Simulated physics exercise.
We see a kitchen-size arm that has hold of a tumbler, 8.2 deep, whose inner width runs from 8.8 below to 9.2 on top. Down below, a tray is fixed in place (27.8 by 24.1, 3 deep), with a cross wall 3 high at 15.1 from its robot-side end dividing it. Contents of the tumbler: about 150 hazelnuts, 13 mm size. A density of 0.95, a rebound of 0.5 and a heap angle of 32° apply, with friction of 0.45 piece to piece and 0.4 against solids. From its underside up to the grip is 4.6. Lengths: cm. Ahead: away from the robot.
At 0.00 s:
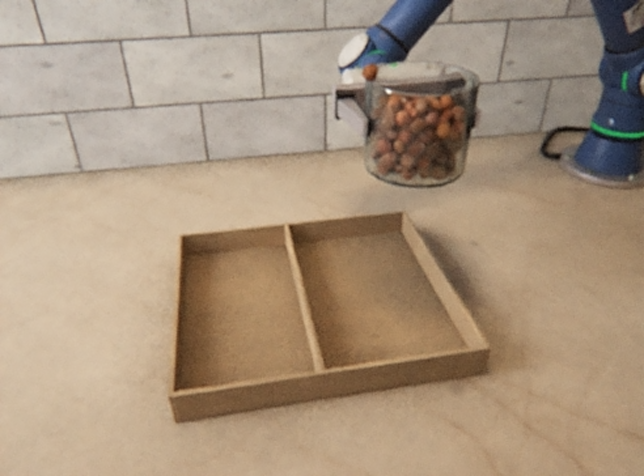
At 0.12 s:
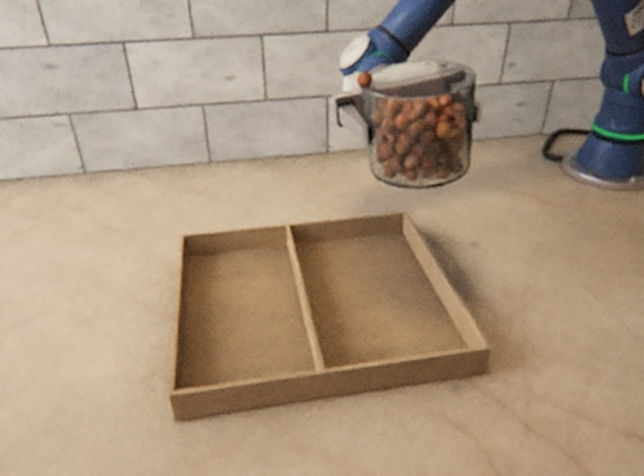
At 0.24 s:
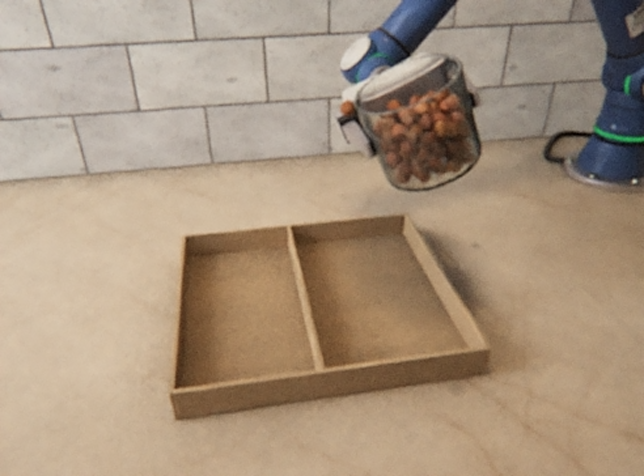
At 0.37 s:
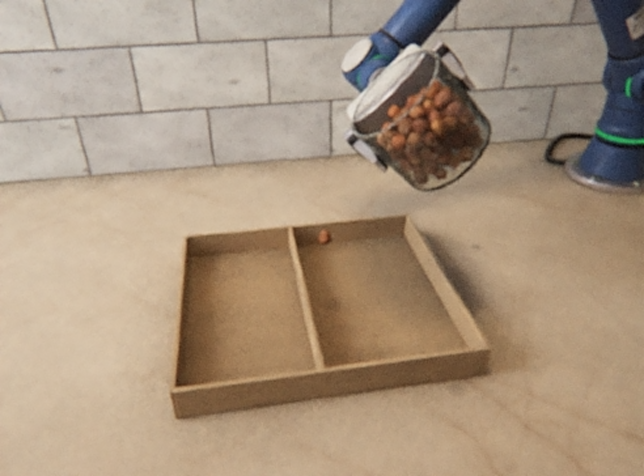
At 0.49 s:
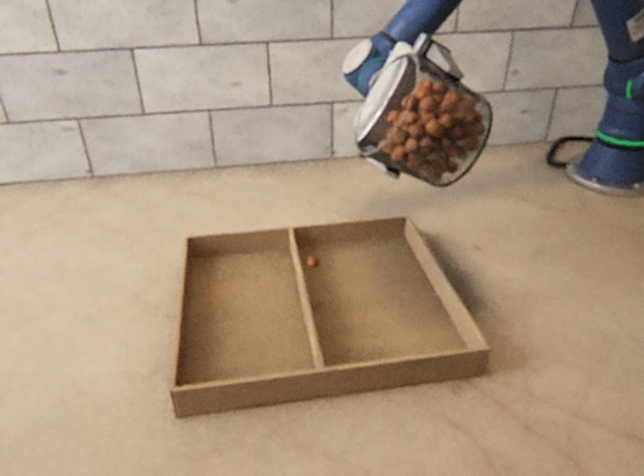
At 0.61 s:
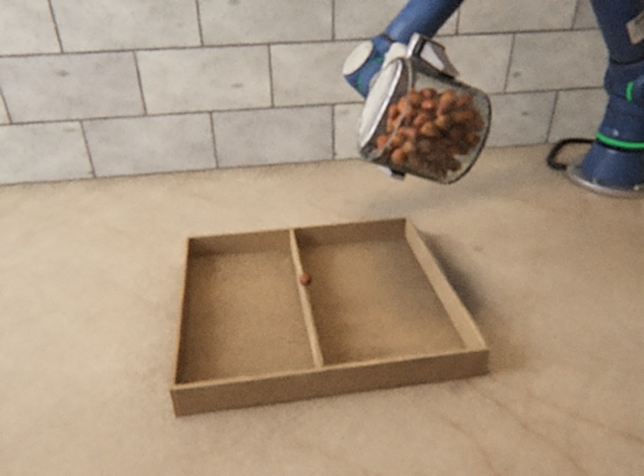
A blue robot arm holds a clear tumbler full of hazelnuts above a divided, shallow tray, then tilts it steadily to the left. One nut drops from the rim into the tray's right compartment and rolls toward the divider, while the rest shift inside the steeply tipped tumbler.
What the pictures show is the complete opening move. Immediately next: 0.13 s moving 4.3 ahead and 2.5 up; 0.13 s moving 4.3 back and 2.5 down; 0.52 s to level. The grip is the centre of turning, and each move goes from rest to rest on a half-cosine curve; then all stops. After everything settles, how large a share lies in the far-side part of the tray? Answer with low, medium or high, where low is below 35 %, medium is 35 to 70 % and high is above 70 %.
Low.
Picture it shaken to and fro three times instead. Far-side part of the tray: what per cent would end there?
Estimate for that case: 40 %.
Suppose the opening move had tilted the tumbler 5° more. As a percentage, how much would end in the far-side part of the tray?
I'd put it close to 30 per cent.
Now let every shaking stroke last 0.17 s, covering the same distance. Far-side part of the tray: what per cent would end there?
Estimate: Near 5 per cent.
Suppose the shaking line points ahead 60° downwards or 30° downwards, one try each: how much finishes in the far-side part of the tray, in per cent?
0 and 5 %.
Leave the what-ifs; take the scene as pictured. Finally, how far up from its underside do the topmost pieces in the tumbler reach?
About 5.0 cm.
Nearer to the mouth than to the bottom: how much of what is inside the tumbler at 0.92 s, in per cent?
Near 50 %.
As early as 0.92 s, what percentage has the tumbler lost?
About 40 per cent.
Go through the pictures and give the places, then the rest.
Tumbler middle at (418, 125), level; upper third of the load around (417, 117), from x 370 to 460, top at y 75; 149 in the tumbler, in the first picture.
Tumbler middle at (419, 125), tilted 6° forward; upper third of the load around (422, 118), from x 365 to 460, top at y 80, in the second picture.
Tumbler middle at (420, 125), tilted 23° forward; upper third of the load around (428, 114), from x 350 to 470, top at y 100; 148 in the tumbler, 1 in flight or on a rim, in the third picture.
Tumbler middle at (422, 125), tilted 44° forward; upper third of the load around (437, 113), from x 325 to 475, top at y 90; 148 in the tumbler, 1 in flight or on a rim, in the fourth picture.
Tumbler middle at (423, 124), tilted 61° forward; upper third of the load around (443, 107), from x 315 to 475, top at y 85; 148 in the tumbler, 1 in the robot-side part, in the fifth picture.
Tumbler middle at (423, 124), tilted 67° forward; upper third of the load around (442, 108), from x 305 to 475, top at y 95; 148 in the tumbler, 1 in the robot-side part, in the sixth picture.
By 0.92 s, tilted 65° forward, highest piece 21 above the table; 86 in the tumbler, 2 in the far-side part, 1 in the robot-side part, 60 in flight or on a rim.
By 1.23 s, tilted 14° forward, highest piece 22 above the table; 79 in the tumbler, 38 in the far-side part, 30 in the robot-side part, 1 on the table or floor, 1 in flight or on a rim.
By 1.59 s, level, highest piece 21 above the table; 79 in the tumbler, 38 in the far-side part, 30 in the robot-side part, 2 on the table or floor.
By 2.64 s, level, highest piece 21 above the table; 79 in the tumbler, 38 in the far-side part, 30 in the robot-side part, 2 on the table or floor.
Final count, 79 in the tumbler, 38 in the far-side part, 30 in the robot-side part, 2 on the table or floor. That is 26 % in the far-side part of the tray.
